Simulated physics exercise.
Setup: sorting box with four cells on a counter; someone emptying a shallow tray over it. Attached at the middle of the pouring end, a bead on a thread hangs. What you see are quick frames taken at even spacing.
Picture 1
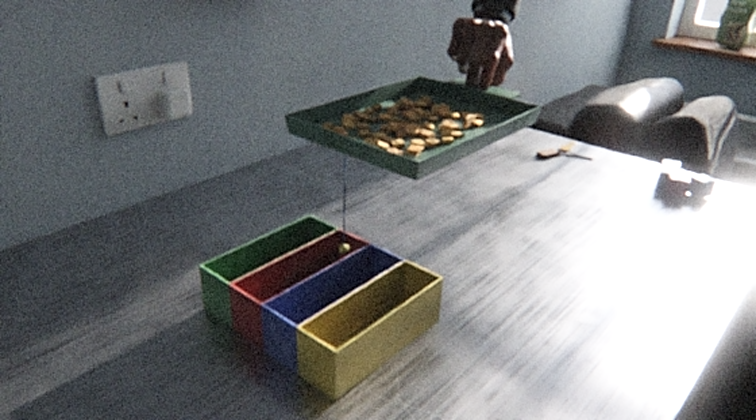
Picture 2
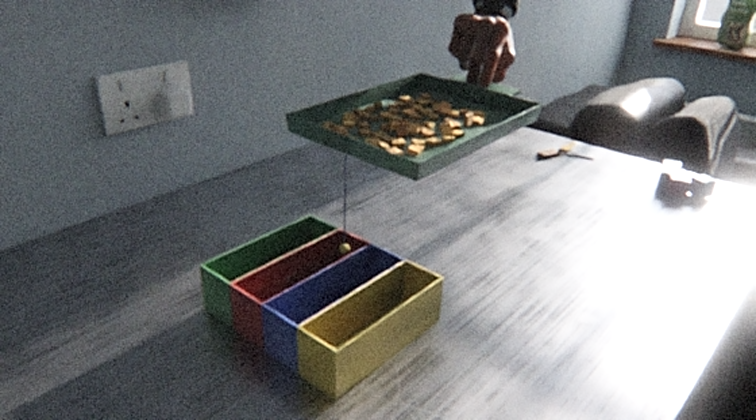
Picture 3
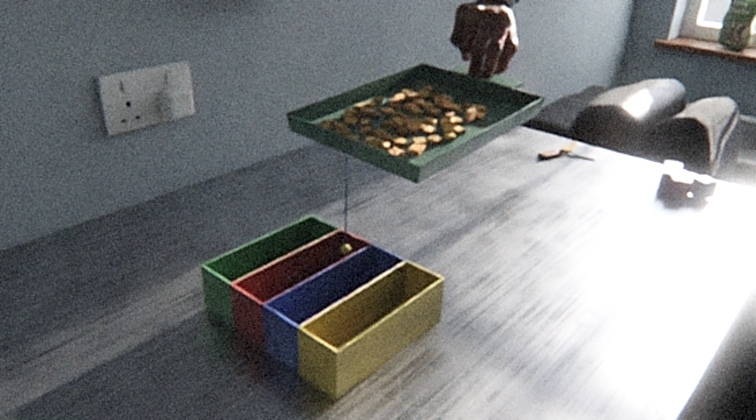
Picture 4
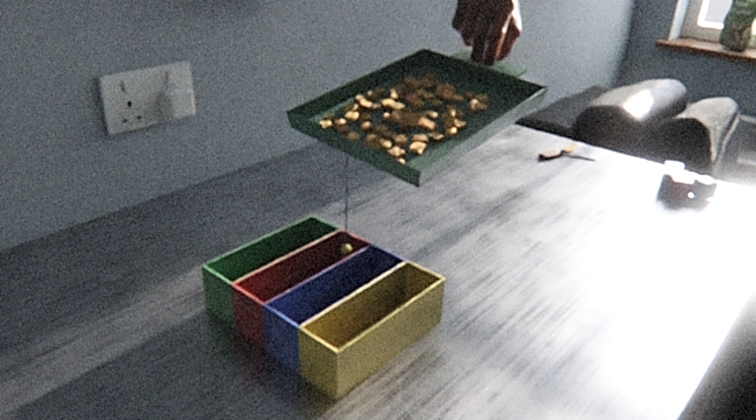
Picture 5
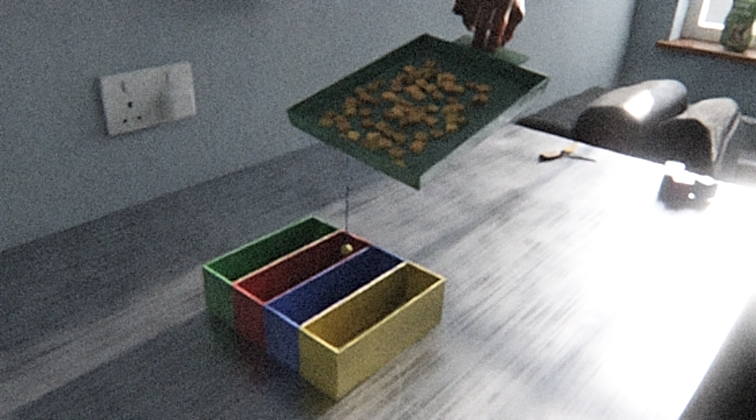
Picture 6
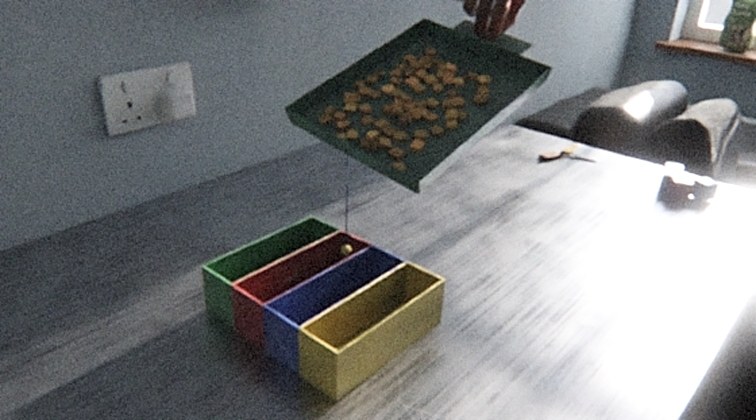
A dark grey counter stands against a blue-grey wall with a white socket, seen from slightly above by a still camera. A hand holds a shallow green tray of small brown pieces above a box with green, red, blue and yellow cells, a bead hanging on a thread between them. The hand raises the tray's far side, steepening its slant toward the viewer, while the pieces stay on it.
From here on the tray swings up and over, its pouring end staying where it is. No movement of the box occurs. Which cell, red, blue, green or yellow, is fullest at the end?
The yellow cell is fullest at the end.
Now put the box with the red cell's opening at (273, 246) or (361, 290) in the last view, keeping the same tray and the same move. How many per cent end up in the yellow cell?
It would be roughly 10 per cent, followed by roughly 0 per cent.
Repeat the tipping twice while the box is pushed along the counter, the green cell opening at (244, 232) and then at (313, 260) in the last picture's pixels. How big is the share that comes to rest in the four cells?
About 10 and 100 per cent.
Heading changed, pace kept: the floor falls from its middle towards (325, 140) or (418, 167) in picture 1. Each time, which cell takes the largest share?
In order, it comes out as that green cell and yellow.
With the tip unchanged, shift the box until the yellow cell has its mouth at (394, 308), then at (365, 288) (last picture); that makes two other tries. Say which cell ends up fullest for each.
Placing A: The yellow cell / placing B: The cell in yellow.
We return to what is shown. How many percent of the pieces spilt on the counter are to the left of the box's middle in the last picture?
Left share: Close to 0 %.
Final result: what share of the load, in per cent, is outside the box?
I'd put it near 10 per cent of the load.
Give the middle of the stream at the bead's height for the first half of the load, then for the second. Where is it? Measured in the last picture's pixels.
I'd place the first part at (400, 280) and the rest at (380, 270).
Soon after the last picture, tray tipped steeply; all on the tray.
A little later, tray tipped past a quarter turn; nearly all on the tray; a stray few in the yellow cell; a small part falling or outside the box.
Later still, tray tipped past a quarter turn; about two thirds in the yellow cell; about a quarter in the blue cell; a small part falling or outside the box.
At rest, tray tipped past a quarter turn; about two thirds in the yellow cell; about a quarter in the blue cell; none in the red cell; none in the green cell; a small part outside the box.
